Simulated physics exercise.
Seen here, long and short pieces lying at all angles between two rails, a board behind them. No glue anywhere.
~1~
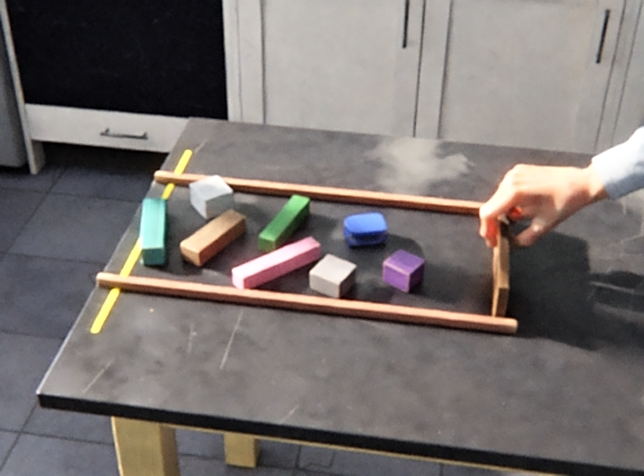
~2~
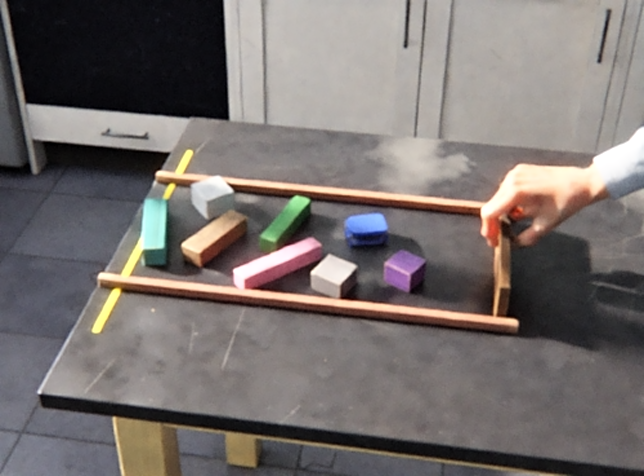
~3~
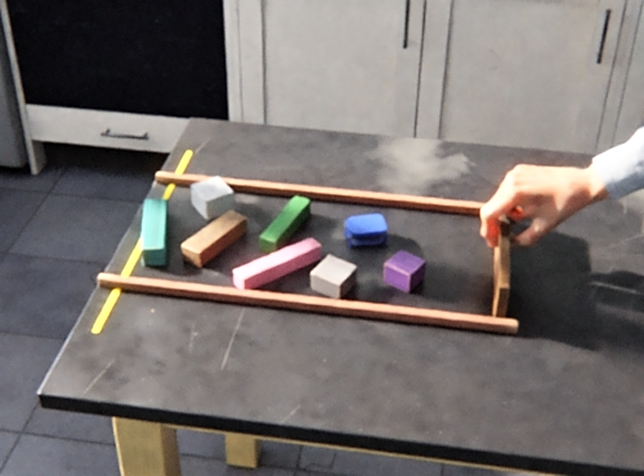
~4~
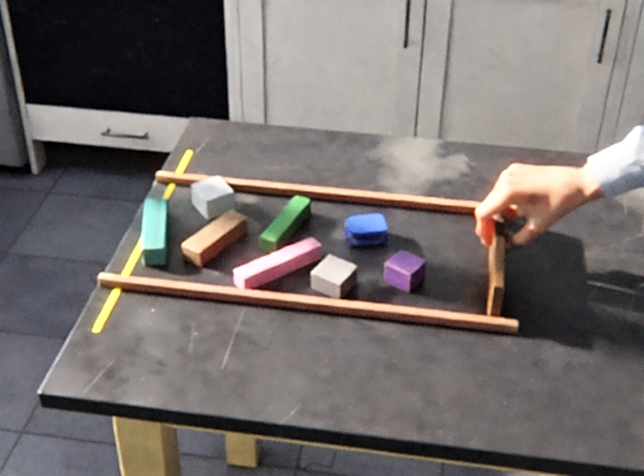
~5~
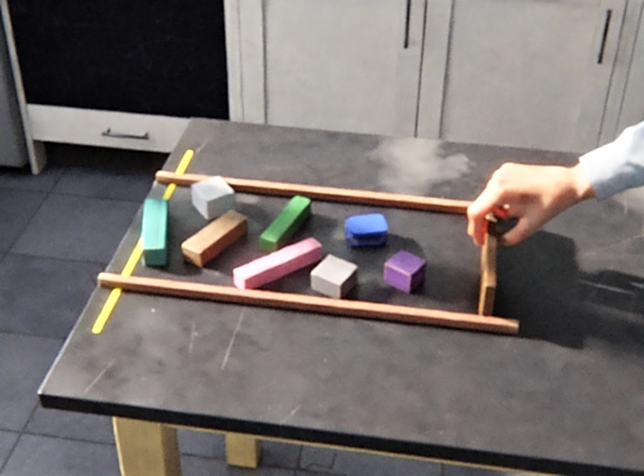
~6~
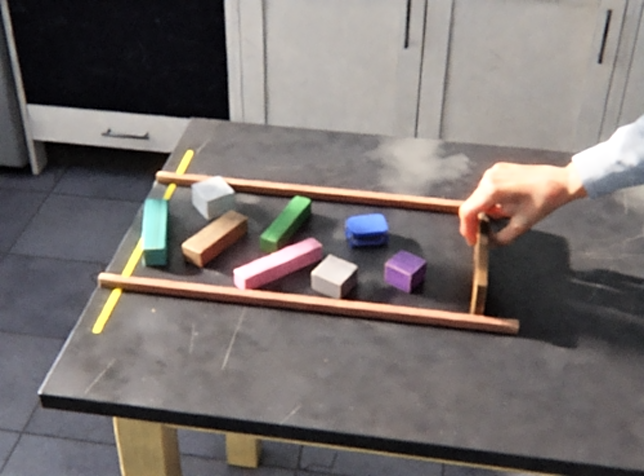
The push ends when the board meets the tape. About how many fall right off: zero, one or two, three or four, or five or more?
The number that fall off is five or more.
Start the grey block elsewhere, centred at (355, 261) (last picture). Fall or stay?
Then it stays on.
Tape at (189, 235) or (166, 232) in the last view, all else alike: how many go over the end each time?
In that order 3 and 4.
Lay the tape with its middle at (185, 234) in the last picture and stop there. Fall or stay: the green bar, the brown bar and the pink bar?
The green bar survives, the brown bar goes over, the pink bar survives.
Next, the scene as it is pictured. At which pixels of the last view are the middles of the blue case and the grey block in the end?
First (142, 204), then (110, 263).
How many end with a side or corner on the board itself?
It touches 3.
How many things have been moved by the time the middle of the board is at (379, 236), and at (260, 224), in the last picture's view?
By then 3, and 7.
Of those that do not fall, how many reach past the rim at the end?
Overhanging: 3.
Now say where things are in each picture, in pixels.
The first frame shows turquoise stick (154, 231); white block (212, 198); brown bar (215, 237); board (502, 249); tape (148, 230).
The second frame shows white block (213, 198); board (503, 249).
The third frame shows brown bar (215, 238); green bar (286, 225).
The fourth frame shows turquoise stick (155, 231); blue case (366, 232).
The fifth frame shows white block (213, 198); purple block (405, 271).
The sixth frame shows turquoise stick (156, 231); white block (214, 198); brown bar (216, 238); board (481, 247); tape (149, 230).
A little later, none off yet; turquoise stick at rest near (156, 231); white block at rest near (214, 198); brown bar at rest near (216, 238).
Next, none off yet; turquoise stick at rest near (156, 231); white block at rest near (214, 198); brown bar moving near (208, 237).
Later still, none off yet; turquoise stick tilted well over near (105, 239); white block shifted well along near (147, 186); brown bar shifted about its own width near (133, 225).
When it is over, the number that fall off is five or more; down, pink bar, green bar, brown bar, white block and turquoise stick.
